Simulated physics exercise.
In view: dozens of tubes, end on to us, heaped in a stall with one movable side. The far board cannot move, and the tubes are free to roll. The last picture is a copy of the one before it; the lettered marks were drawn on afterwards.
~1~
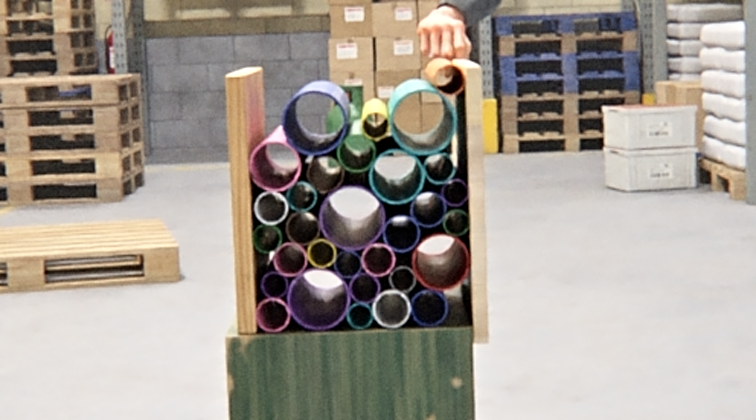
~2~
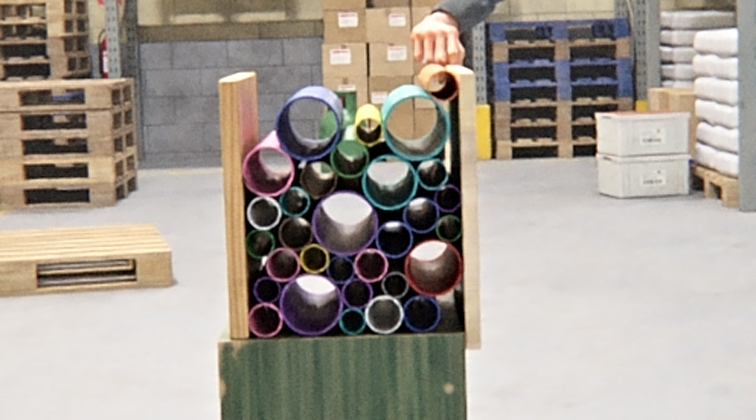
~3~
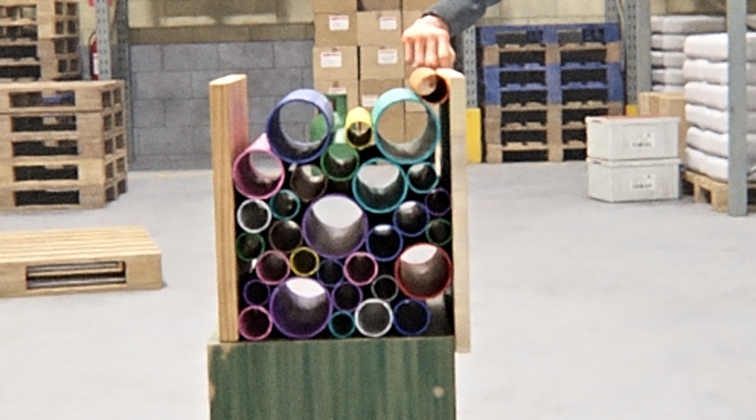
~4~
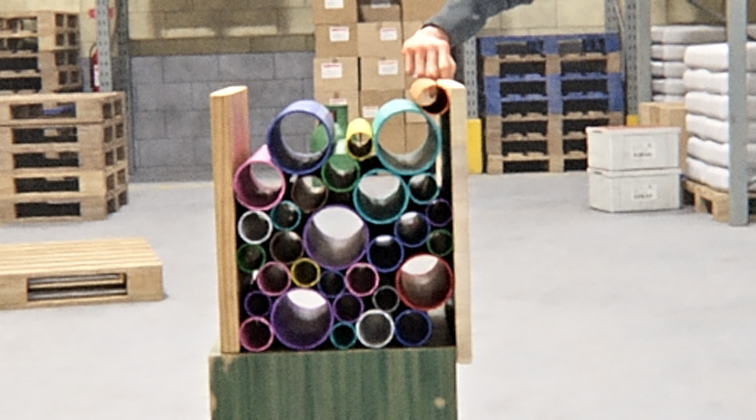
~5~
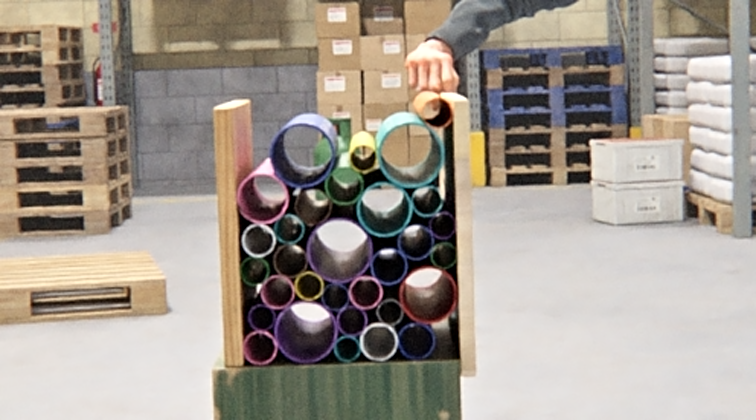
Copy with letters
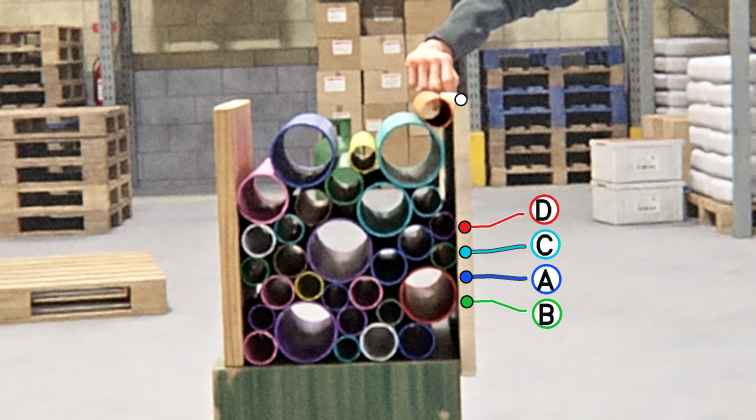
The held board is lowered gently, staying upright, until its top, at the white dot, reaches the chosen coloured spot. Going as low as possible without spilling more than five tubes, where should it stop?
Lower it to C and no more.
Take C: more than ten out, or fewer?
At C, fewer than ten.
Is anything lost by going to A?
Yes.
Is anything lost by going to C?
Yes, at C.
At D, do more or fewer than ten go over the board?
It loses fewer than ten.
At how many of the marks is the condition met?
Two of them.
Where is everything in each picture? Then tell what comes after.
In the first picture, a red tube (441, 262); a blue tube (348, 264); a blue tube (429, 209).
In the second picture, a blue tube (422, 215); a green tube (260, 243).
In the third picture, a turquoise tube (407, 131); an orange tube (433, 89).
In the fourth picture, side board (452, 209); a pink tube (256, 334).
In the fifth picture, a red tube (428, 295); a blue tube (335, 297); a blue tube (416, 242).
On the marked copy, A at (466, 277); B at (467, 302); C at (466, 252); D at (465, 227); the white dot at (461, 100).
Following C. Soon after the start, top of the board (455, 165).
Later, top of the board (457, 238).
In the end, top of the board (458, 252), four out over the board.
As for the rest, A more than five out over the board; B more than five out over the board; D one out over the board.
